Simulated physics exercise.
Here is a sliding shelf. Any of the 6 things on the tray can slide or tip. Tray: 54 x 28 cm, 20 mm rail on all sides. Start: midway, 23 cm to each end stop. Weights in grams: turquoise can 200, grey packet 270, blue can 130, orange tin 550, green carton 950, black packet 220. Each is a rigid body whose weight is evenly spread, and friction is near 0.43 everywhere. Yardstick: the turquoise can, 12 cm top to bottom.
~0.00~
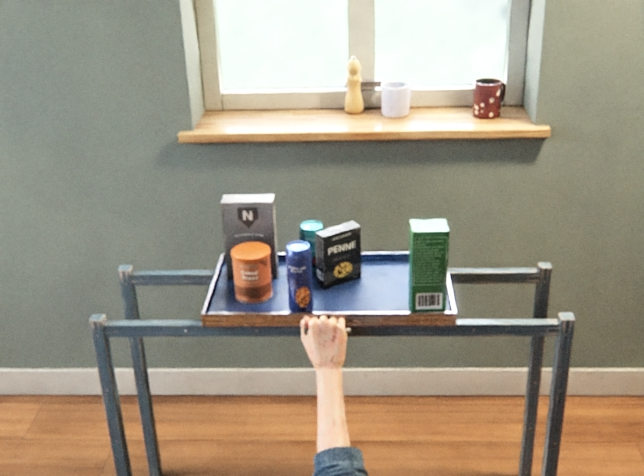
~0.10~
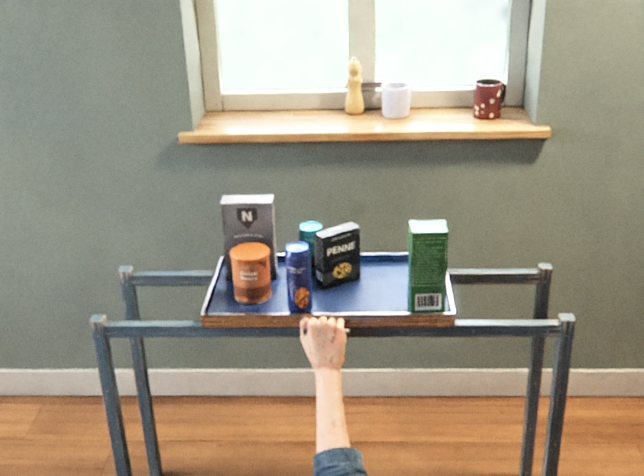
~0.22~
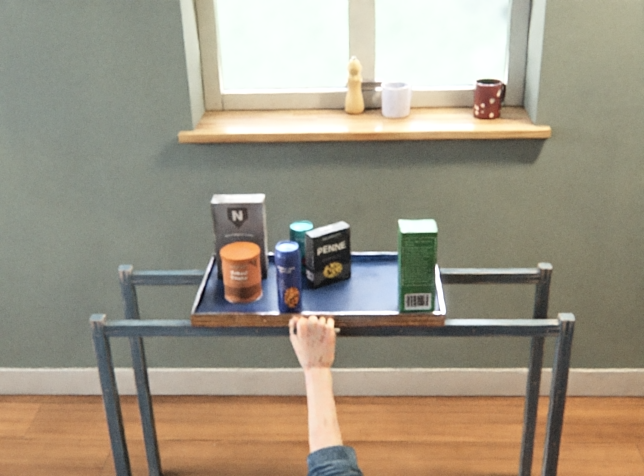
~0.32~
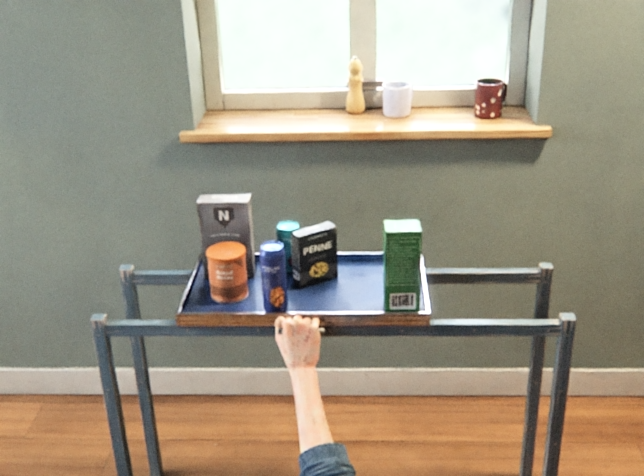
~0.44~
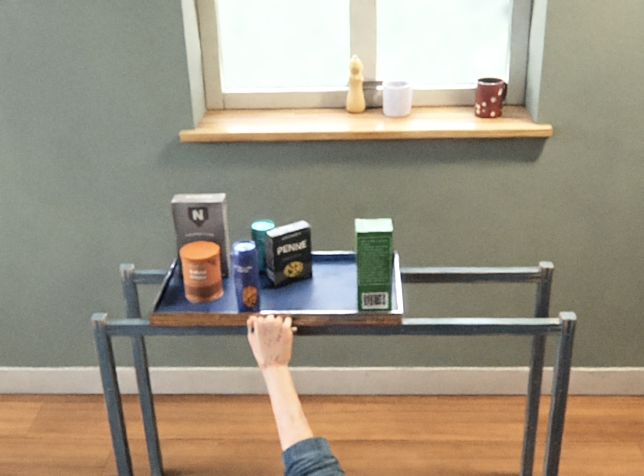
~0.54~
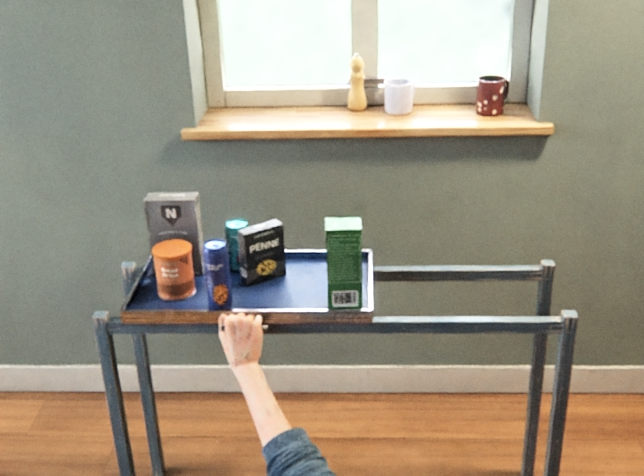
In a room with a grey-green wall and wooden floor, seen from the front and slightly above, a blue tray rests on metal rails below a windowsill holding a pale figurine and two mugs. The tray carries a grey packet, orange tin, turquoise can, blue can, black packet and, at right, a green carton. A hand gripping its front edge barely moves at first, then slides the loaded tray steadily left.
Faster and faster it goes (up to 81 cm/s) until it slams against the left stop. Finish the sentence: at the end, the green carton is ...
Still on the tray.
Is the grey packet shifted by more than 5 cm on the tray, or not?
Grey packet: Unmoved.
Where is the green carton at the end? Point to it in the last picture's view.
It comes to rest near (238, 288).
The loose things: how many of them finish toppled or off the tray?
So, 2 in all.
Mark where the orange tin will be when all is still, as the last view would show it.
It settles somewhere near (135, 271).
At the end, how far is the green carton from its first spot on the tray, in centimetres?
It ends up around 21 cm from its start.
After 0.64 s, tray has slid 23 cm left; green carton slid 3 cm near (311, 266); blue can leaning 4°; grey packet slid 2 cm.
After 0.74 s, tray has slid 23 cm left; green carton leaning 13° near (295, 264); blue can leaning 28°; black packet slid 6 cm.
After 1.04 s, tray has slid 23 cm left; green carton leaning 65° near (253, 278); blue can on its side; black packet slid 7 cm.
At rest (1.6 s), tipped over on the tray, blue can and green carton; not toppled but over 5 cm from the start, turquoise can and black packet; the other 2 in place, give or take 5 cm. In the last view, green carton near (238, 288).
